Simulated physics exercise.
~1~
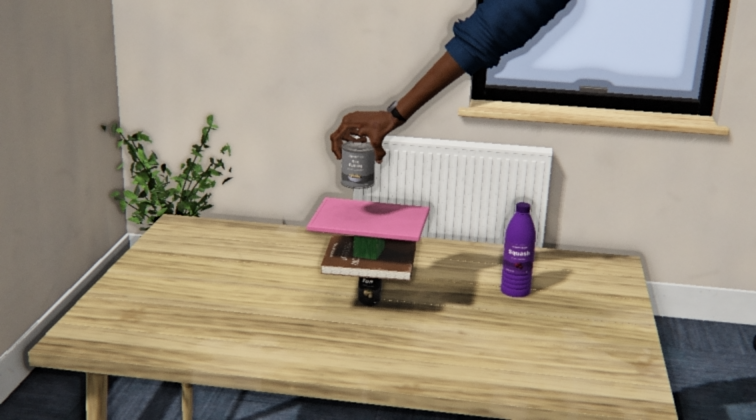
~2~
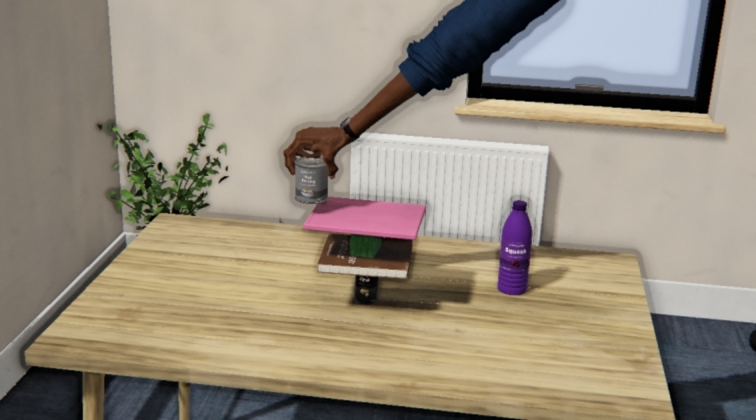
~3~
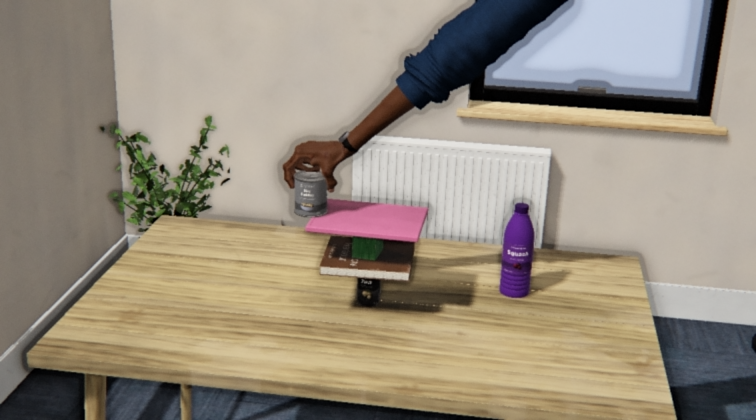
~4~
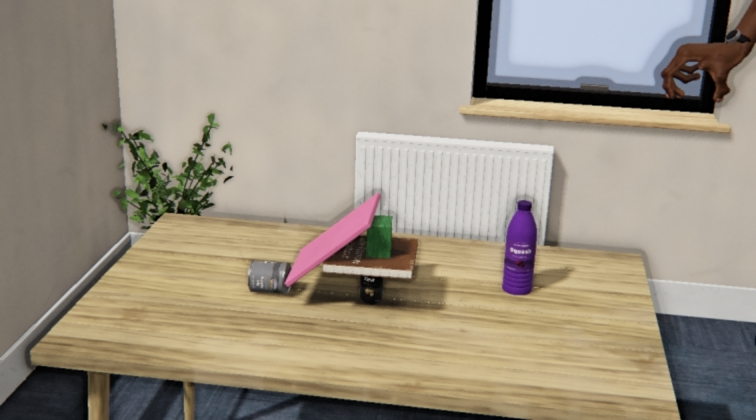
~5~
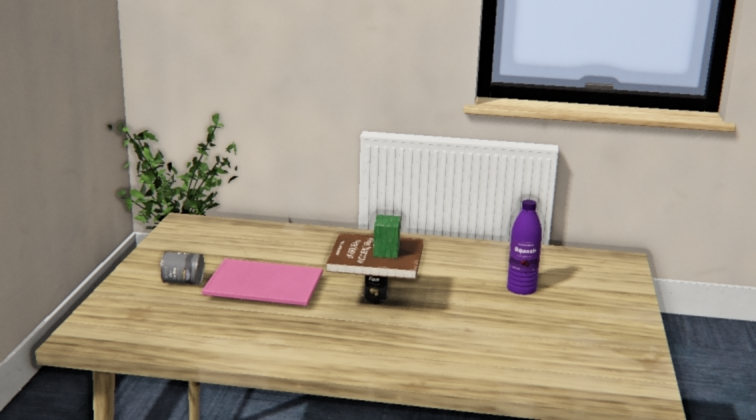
A hand lowers a grey pot toward the left edge of a pink tray topping a small tower on a wooden table, seen from slightly above in a room with a radiator, plant and window. Below the tray are a green block, a brown book and a black can, with a purple bottle standing to the right. The hand shifts the pot left, lowers it and draws back. The tray tips steeply left and the pot drops onto the table. Finally both lie on the tabletop at left, while the block stays upright on the book and can.
